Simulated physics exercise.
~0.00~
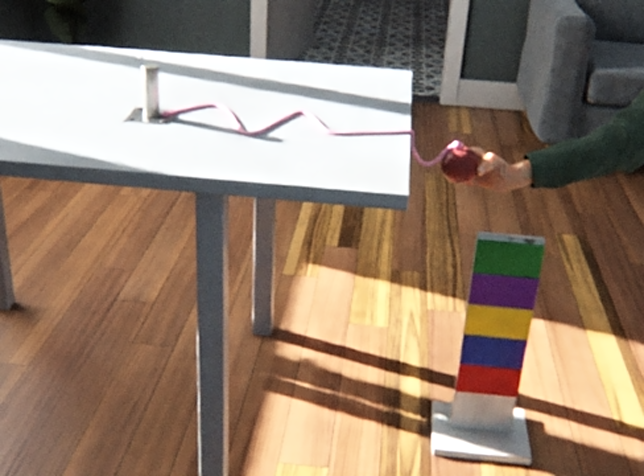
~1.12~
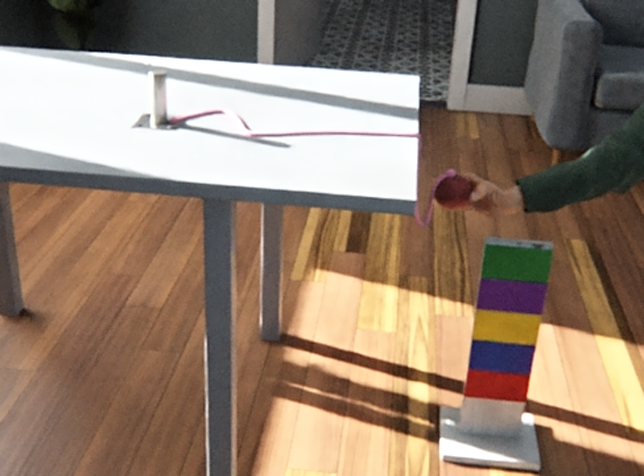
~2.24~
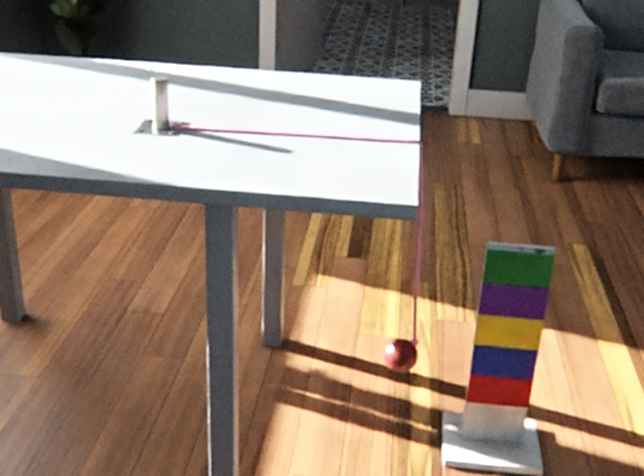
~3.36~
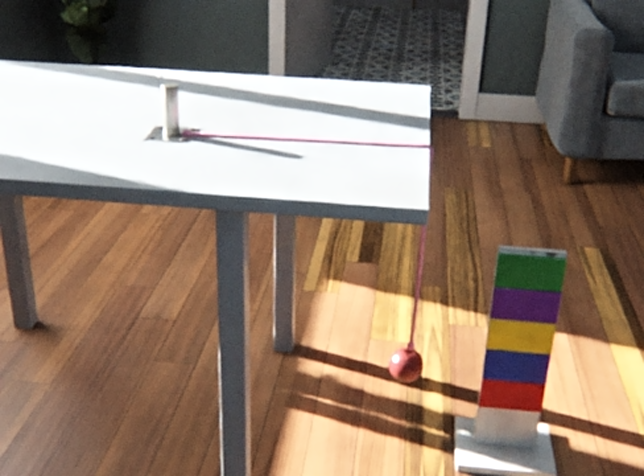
A red apple tied to a post by a thin, slack lead was held off the end of a white table, then the hand let go and it dropped, pulling the lead straight and ending up hanging level with the blue band.
